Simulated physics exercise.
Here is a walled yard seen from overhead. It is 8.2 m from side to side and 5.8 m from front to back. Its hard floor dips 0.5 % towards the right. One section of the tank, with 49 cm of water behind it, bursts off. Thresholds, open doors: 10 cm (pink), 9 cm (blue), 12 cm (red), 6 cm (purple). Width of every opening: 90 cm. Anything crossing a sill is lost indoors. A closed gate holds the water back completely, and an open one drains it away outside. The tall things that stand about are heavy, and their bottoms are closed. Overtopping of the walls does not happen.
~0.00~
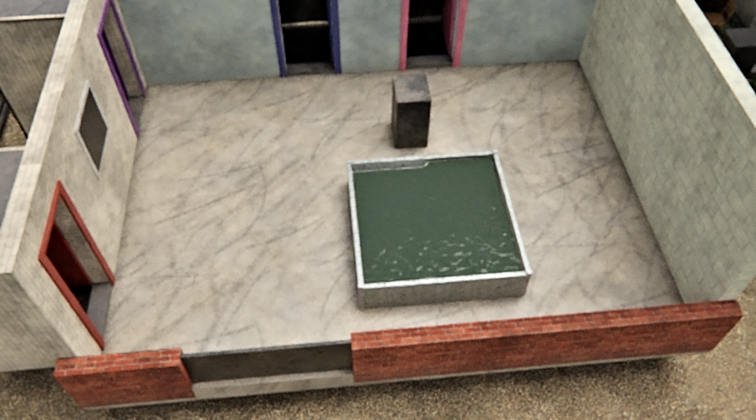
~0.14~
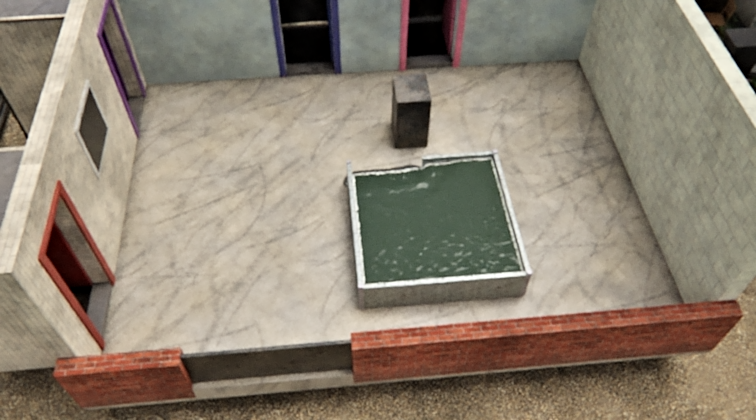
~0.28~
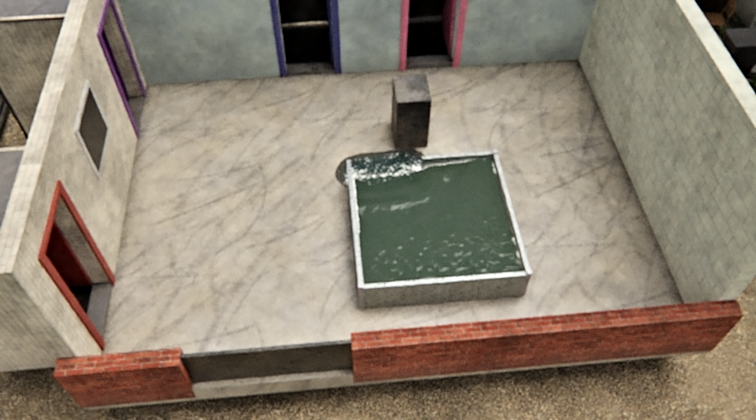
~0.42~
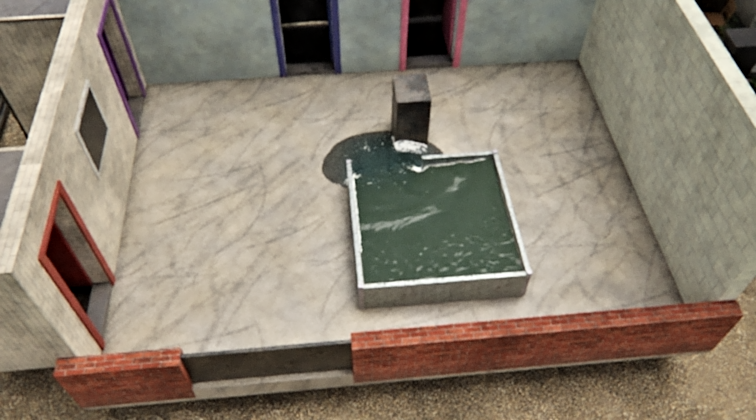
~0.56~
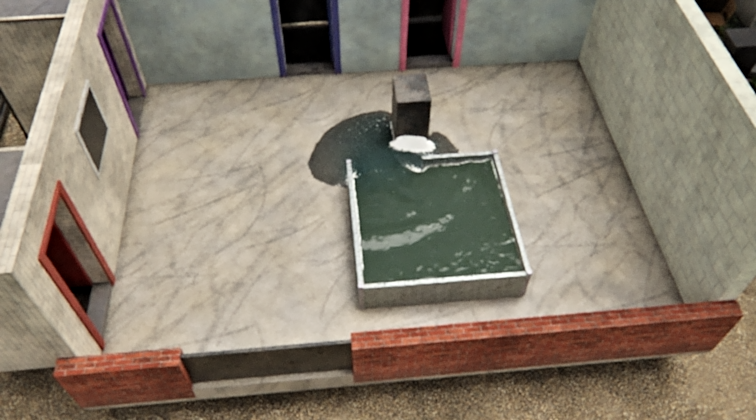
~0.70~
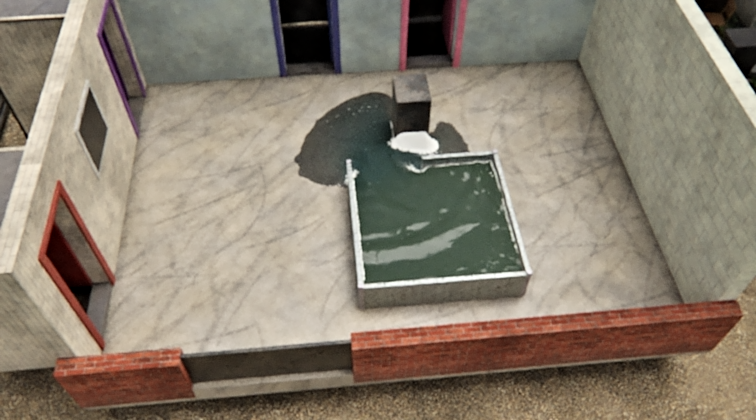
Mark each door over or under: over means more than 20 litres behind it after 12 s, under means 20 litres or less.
Pink door under, blue door over, red door under, purple door over.
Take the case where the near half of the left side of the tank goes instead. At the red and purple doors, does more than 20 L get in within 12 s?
Compared with the limit, red is higher and purple is higher.
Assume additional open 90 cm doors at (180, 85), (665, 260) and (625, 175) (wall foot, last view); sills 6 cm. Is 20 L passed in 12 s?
In sequence the answers are more than that, less than that and less than that.
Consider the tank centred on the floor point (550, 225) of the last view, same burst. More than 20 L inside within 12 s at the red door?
Red: Within limit.
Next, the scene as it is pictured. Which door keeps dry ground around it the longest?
The answer is the red door.
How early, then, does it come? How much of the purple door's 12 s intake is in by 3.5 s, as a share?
Share: ~ 5 %.
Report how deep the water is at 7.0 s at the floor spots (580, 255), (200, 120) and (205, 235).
1, 7 and 2 cm, respectively.
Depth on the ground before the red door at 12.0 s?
3.5 cm.
After 1.4 s water covers 15 % of the floor and is deepest (28 cm) near (405, 155); pink door not reached, blue door 12 cm at the sill, 0 L in, red door not reached, purple door not reached.
After 2.2 s water covers 30 % of the floor and is deepest (28 cm) near (405, 155); pink door 7 cm at the sill, 0 L in, blue door 22 cm at the sill, 32 L in, red door not reached, purple door not reached.
After 3.5 s water covers 45 % of the floor and is deepest (23 cm) near (157, 84); pink door 7 cm at the sill, 0 L in, blue door 19 cm at the sill, 103 L in, red door not reached, purple door 16 cm at the sill, 10 L in.
After 7.0 s water covers 70 % of the floor and is deepest (13 cm) near (157, 84); pink door 5 cm at the sill, 0 L in, blue door 10 cm at the sill, 151 L in, red door 2 cm at the sill, 0 L in, purple door 12 cm at the sill, 116 L in.
After 12.0 s water covers 100 % of the floor and is deepest (9 cm) near (464, 348); pink door 3 cm at the sill, 0 L in, blue door 5 cm at the sill, 153 L in, red door 4 cm at the sill, 0 L in, purple door 6 cm at the sill, 141 L in.
